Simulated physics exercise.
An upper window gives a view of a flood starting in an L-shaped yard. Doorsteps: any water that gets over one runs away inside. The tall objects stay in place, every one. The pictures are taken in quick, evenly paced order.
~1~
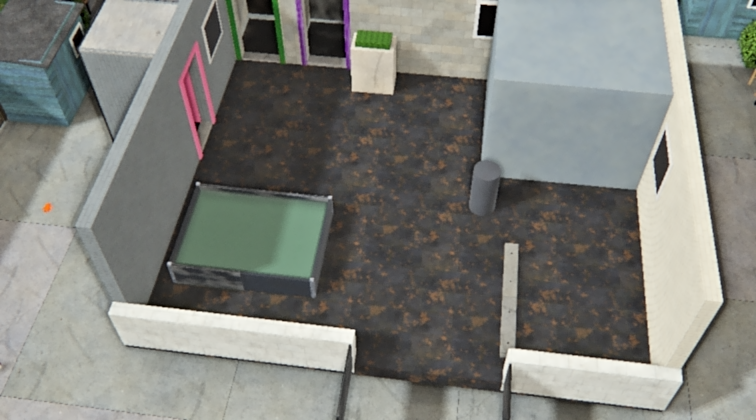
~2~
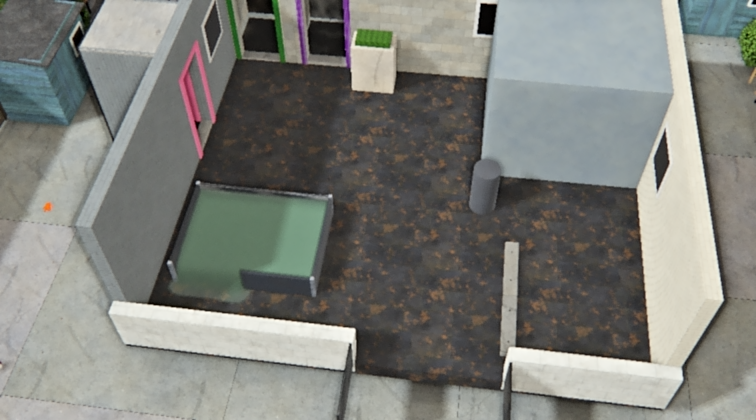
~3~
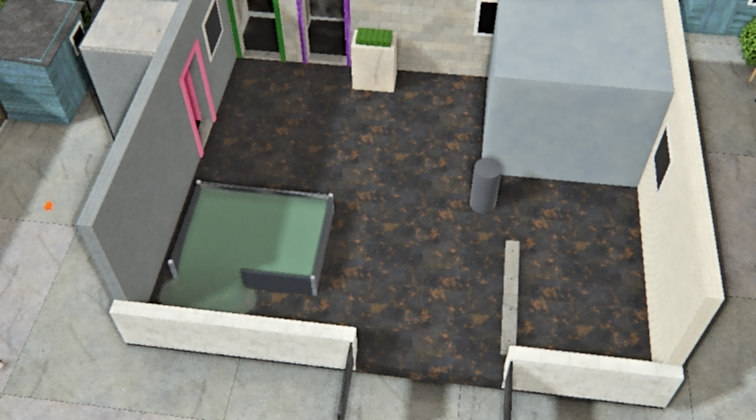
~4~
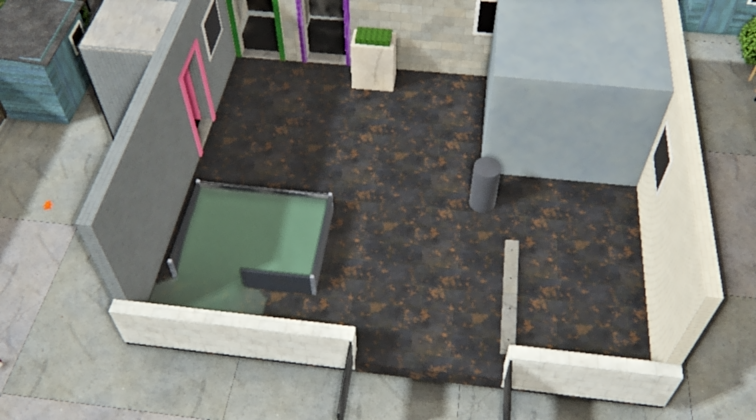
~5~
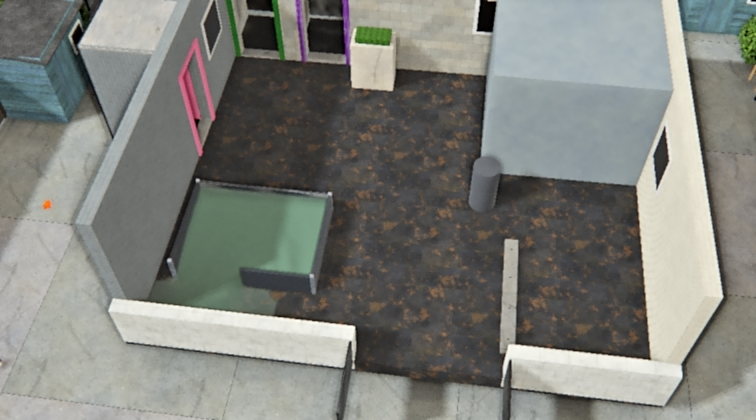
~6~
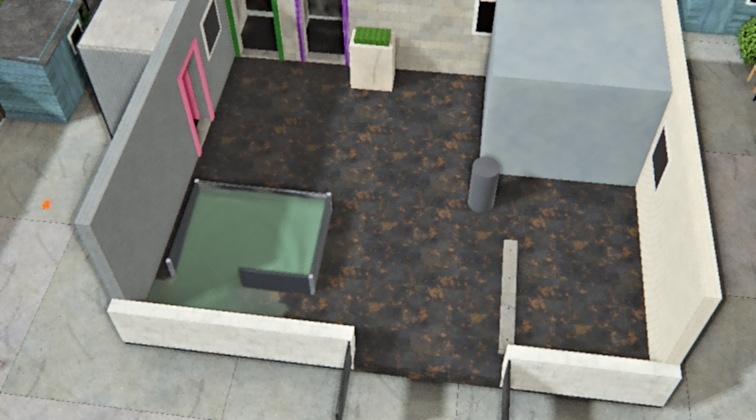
Green water pours from a gap in the tank's front and spreads across the dark yard floor.
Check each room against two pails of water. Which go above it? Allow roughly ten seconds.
The green door goes above; the pink door stays at or below; the purple door stays at or below.
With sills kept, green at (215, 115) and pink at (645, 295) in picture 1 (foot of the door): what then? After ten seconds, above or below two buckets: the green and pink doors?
Result - the green one stays within limits while the pink one stays within limits.
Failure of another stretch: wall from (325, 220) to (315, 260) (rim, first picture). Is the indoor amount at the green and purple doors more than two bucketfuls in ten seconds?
Green door is under; purple door is under.
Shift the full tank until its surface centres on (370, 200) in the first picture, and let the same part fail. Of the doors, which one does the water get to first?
The door marked pink.
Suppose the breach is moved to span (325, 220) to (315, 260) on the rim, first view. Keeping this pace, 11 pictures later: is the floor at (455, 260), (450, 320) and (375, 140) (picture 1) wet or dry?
Taking the three spots as listed, they end up inundated, inundated and spared.
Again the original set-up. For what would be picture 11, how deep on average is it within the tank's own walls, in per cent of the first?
That comes to about 72 per cent.
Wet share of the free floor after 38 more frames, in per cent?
50 %.
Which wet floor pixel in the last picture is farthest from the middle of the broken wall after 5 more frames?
Estimated pixel: (331, 346).
A moment on, water covers 5 % of the floor; the green door not reached, the pink door not reached, the purple door not reached.
Next, water covers 15 % of the floor; the green door not reached, the pink door not reached, the purple door not reached.
Then, water covers 30 % of the floor; the green door not reached, the pink door wet at the sill, nothing in, the purple door not reached.
Later, water covers 50 % of the floor; the green door over two buckets in, the pink door wet at the sill, nothing in, the purple door wet at the sill, nothing in.
In the end, water covers 75 % of the floor; the green door over two buckets in, the pink door wet at the sill, nothing in, the purple door wet at the sill, nothing in.
